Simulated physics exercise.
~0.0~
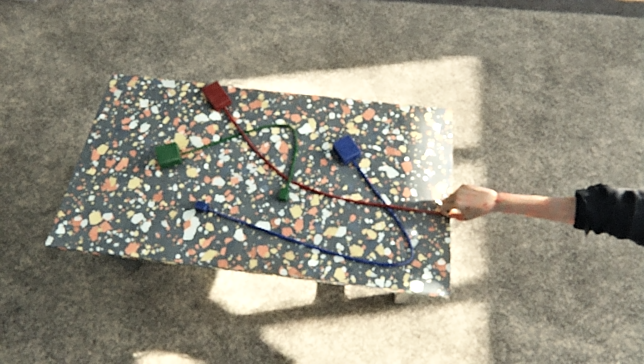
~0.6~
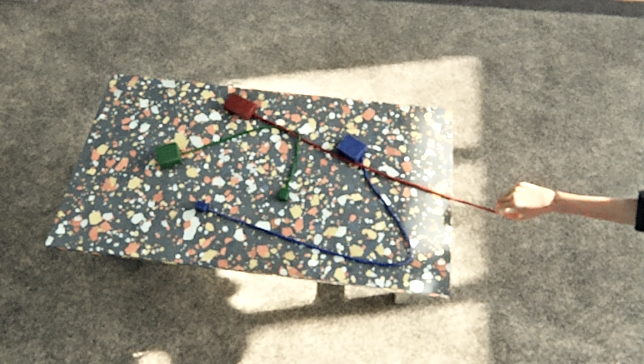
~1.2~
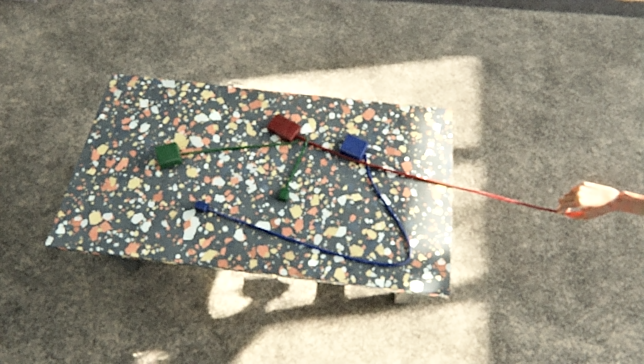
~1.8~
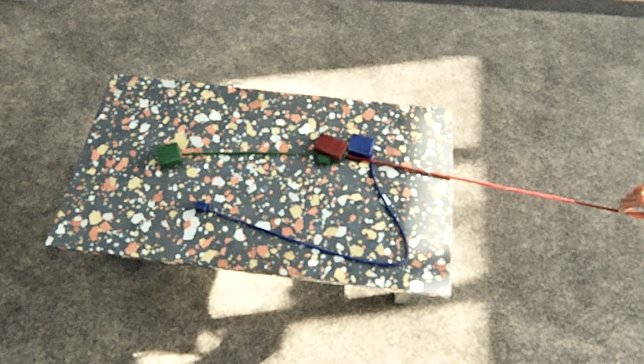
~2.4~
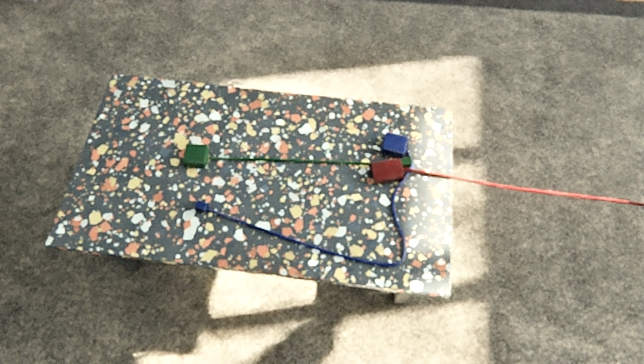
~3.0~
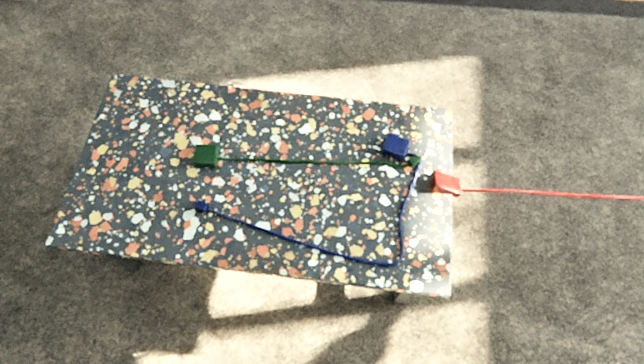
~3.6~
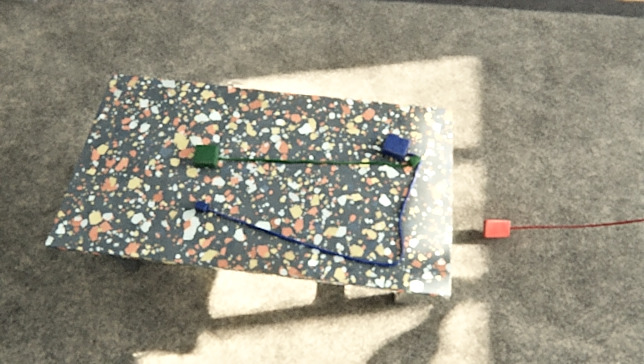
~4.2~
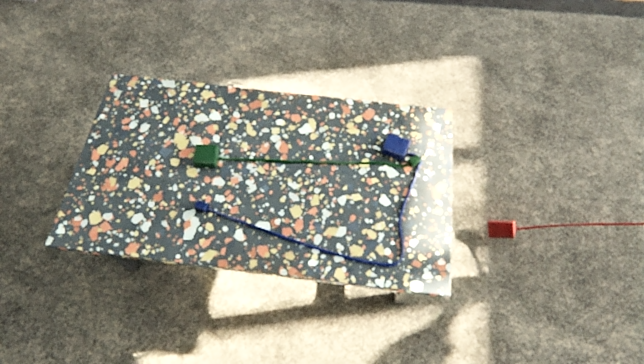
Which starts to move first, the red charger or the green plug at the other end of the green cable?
The red charger starts to move first, sliding as the hand pulls its cable. The green plug stays put until the red charger has come well across the table, and only then is it carried along.
A red cable is pulled to the right by a hand across a speckled table, where it lies tangled with a green and a blue cable that have small chargers at their ends. The red charger slides after it, heading right and toward the near side until it reaches the blue charger. The green cable's near end is swept along, and the blue charger is nudged right. Next the green charger gets dragged a short way too. The red charger slips off the right edge and ends up beyond the table, while the green and blue cables stay on top, shifted.
